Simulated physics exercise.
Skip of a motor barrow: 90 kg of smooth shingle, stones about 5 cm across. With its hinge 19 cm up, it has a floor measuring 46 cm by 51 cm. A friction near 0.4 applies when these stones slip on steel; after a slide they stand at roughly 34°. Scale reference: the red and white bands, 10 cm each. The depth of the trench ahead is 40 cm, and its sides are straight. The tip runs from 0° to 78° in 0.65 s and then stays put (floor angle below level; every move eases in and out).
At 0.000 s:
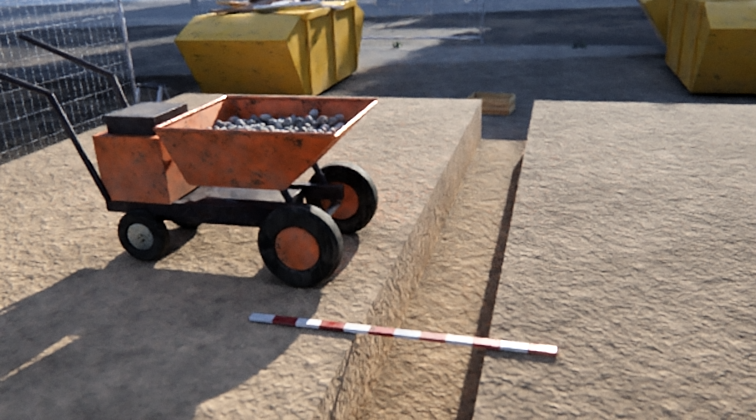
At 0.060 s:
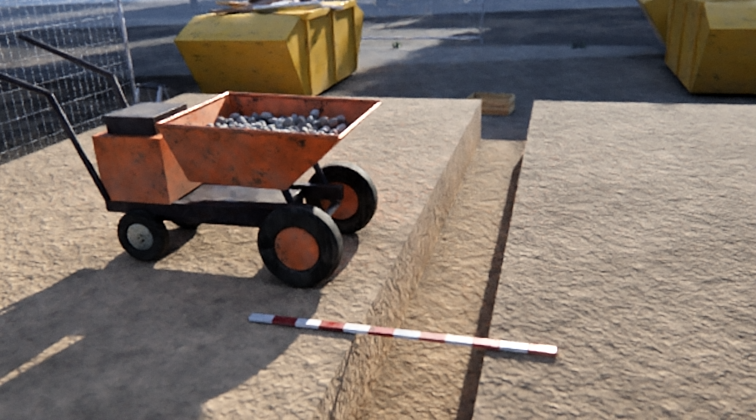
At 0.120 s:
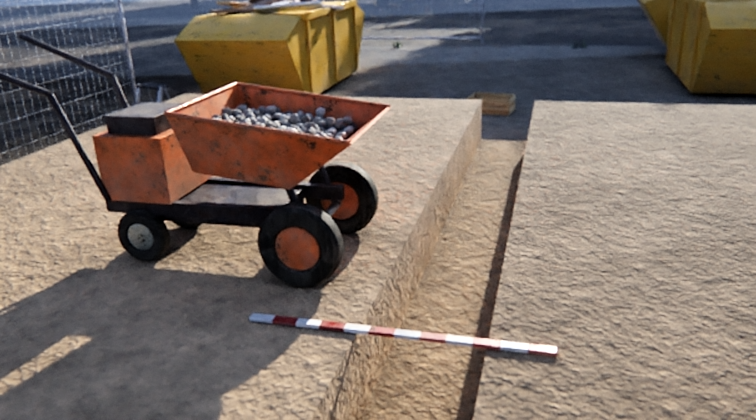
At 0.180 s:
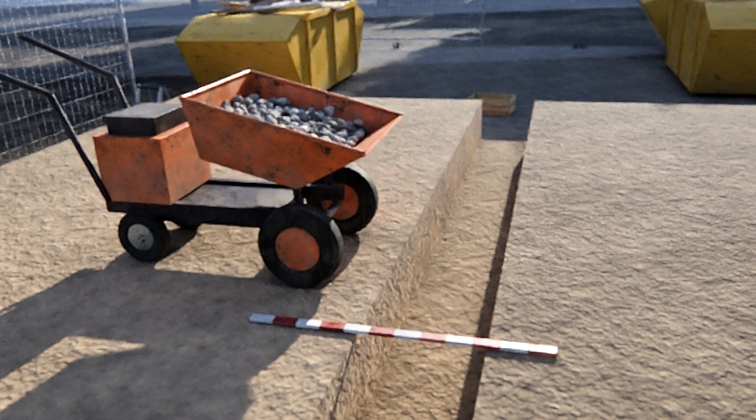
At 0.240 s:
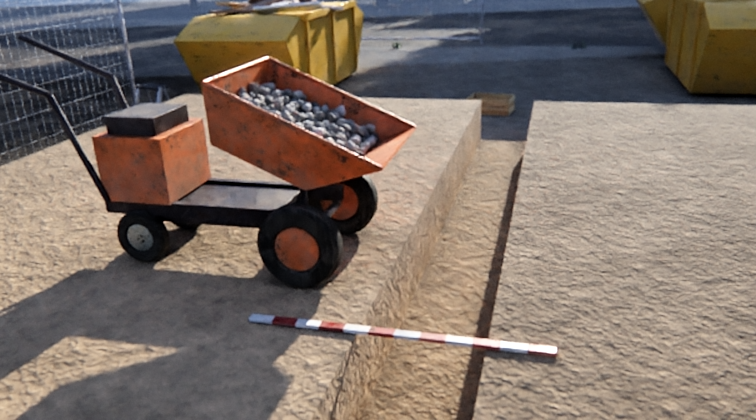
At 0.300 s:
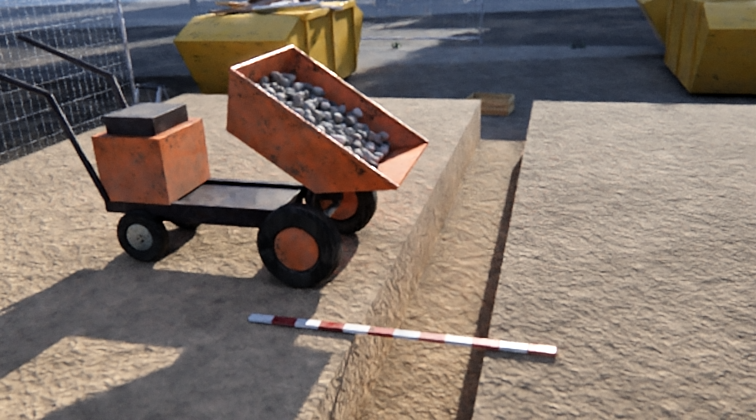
A sunlit yard of rough, sandy ground is seen from slightly above, with wire fencing at the left and yellow containers along the back. An orange and black motor barrow loaded with grey stones stands at the left, beside a straight-sided trench and a red-and-white banded rod. The barrow's skip tilts steadily forward to the right, its back rising high, while the chassis and camera stay still.
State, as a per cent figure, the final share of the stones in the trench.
The final share is about 84 per cent.
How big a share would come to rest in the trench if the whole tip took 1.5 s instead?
Around 95 per cent would end in the trench.
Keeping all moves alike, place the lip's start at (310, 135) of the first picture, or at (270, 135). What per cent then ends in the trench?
About 100 per cent first, then about 100 per cent.
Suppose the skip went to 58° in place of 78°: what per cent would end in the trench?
Then close to 65 per cent.
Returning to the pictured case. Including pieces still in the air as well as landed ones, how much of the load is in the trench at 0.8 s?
I'd put it near 55 per cent.
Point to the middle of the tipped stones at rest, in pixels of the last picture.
The stones end up centred near (470, 335).
After 0.5 s the floor is at 66°; 100 % in the skip; the foremost stones are at (420, 214).
After 0.8 s the floor is at 78°; 44 % in the skip, 53 % in the trench, 3 % past the trench; the foremost stones are at (515, 264).
After 1.1 s the floor is at 78°; 0 % in the skip, 84 % in the trench, 16 % past the trench; the foremost stones are at (674, 281).
After 3.0 s the floor is at 78°; 0 % in the skip, 84 % in the trench, 16 % past the trench; the foremost stones are past the picture's edge.
